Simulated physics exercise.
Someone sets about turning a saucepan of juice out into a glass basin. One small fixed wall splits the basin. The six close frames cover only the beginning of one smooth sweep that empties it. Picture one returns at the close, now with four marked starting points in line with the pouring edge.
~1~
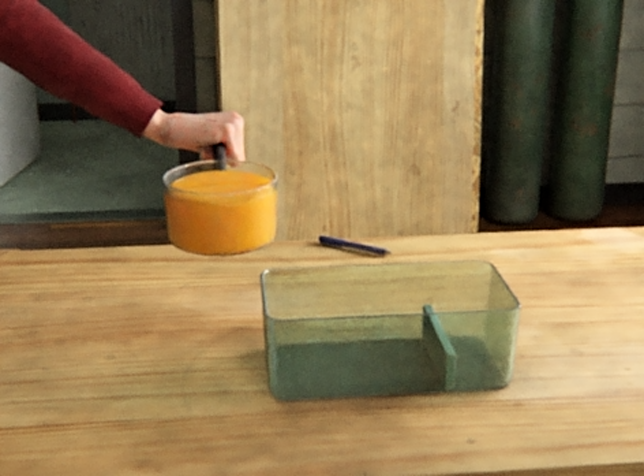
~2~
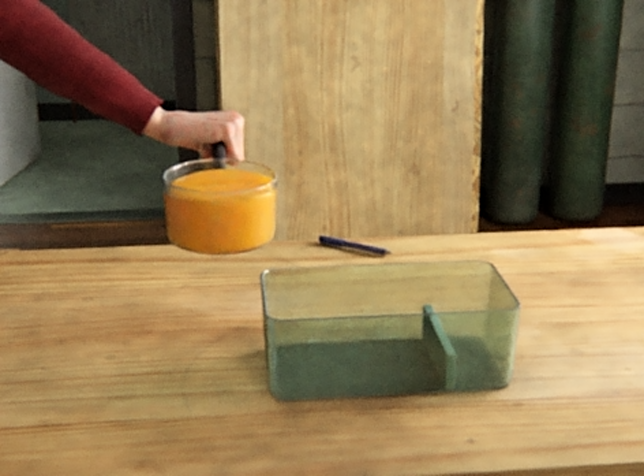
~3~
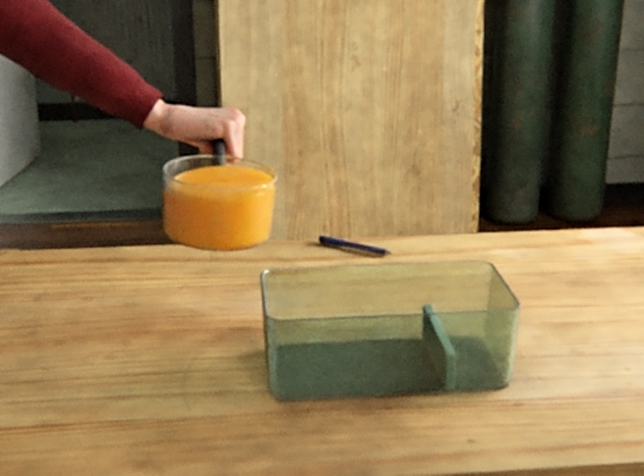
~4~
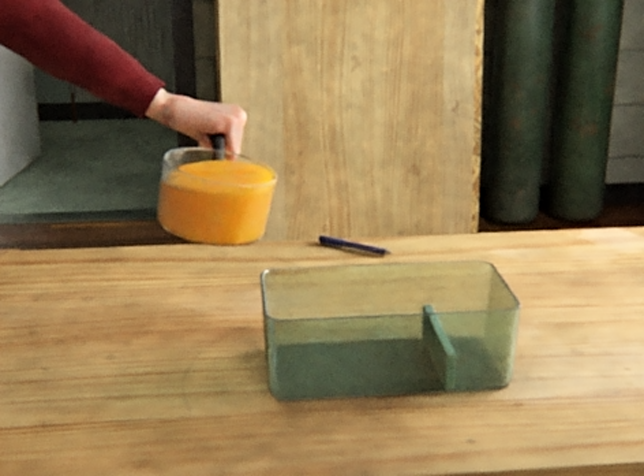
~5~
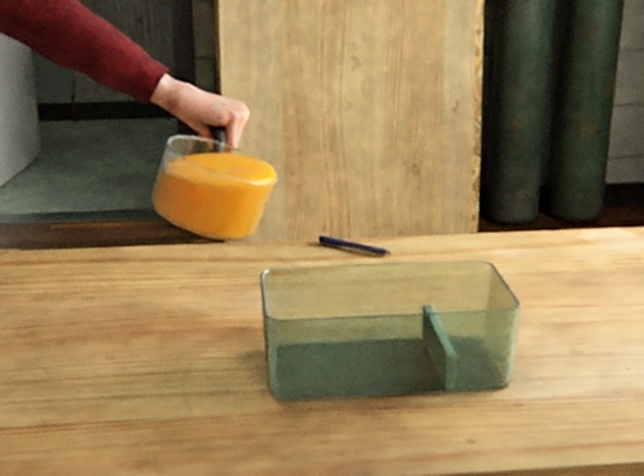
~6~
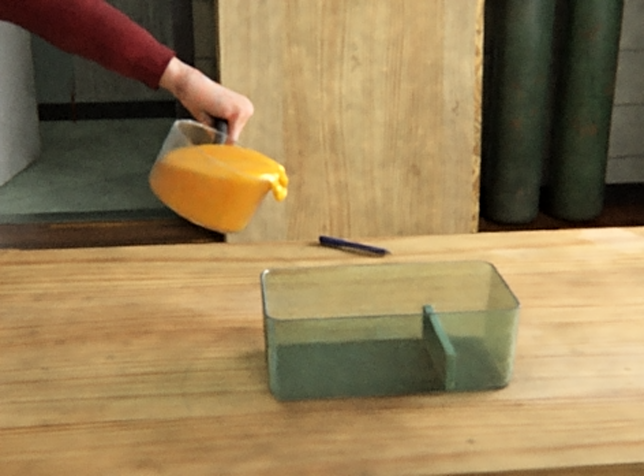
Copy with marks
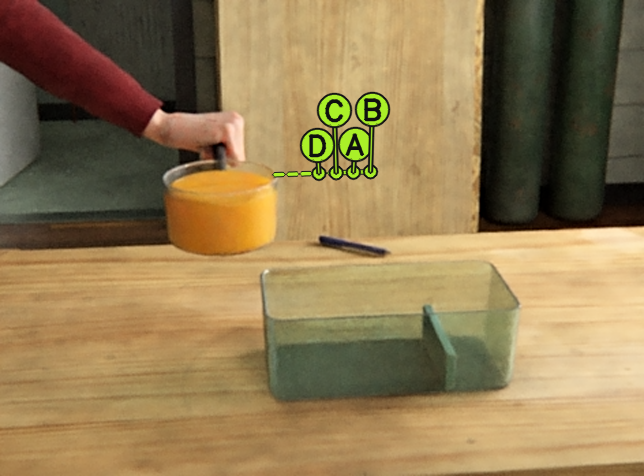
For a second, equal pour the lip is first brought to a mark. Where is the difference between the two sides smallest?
I would pick spot A.
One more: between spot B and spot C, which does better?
That would be B.
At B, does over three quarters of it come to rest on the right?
No, it does not.
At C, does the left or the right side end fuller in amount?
More ends on the left.
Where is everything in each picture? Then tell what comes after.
Upright, lip at (274, 174); basin from (270, 397) to (511, 384); top of the wall at (439, 328); nothing has left yet.
Upright, lip at (274, 174); nothing has left yet.
Tipped about 5°, lip at (274, 174); nothing has left yet.
Tipped about 12°, lip at (274, 174); nothing has left yet.
Tipped about 20°, lip at (274, 174); juice is over the lip, down to (274, 174).
Tipped about 30°, lip at (274, 174); juice is over the lip, down to (277, 196).
On the marked copy, A at (353, 172); B at (370, 171); C at (336, 172); D at (318, 173).
With A, about 47 % ends left of the wall and 51 % right of it.
With B, about 33 % ends left of the wall and 66 % right of it.
With C, about 75 % ends left of the wall and 23 % right of it.
With D, about 94 % ends left of the wall and 3 % right of it.
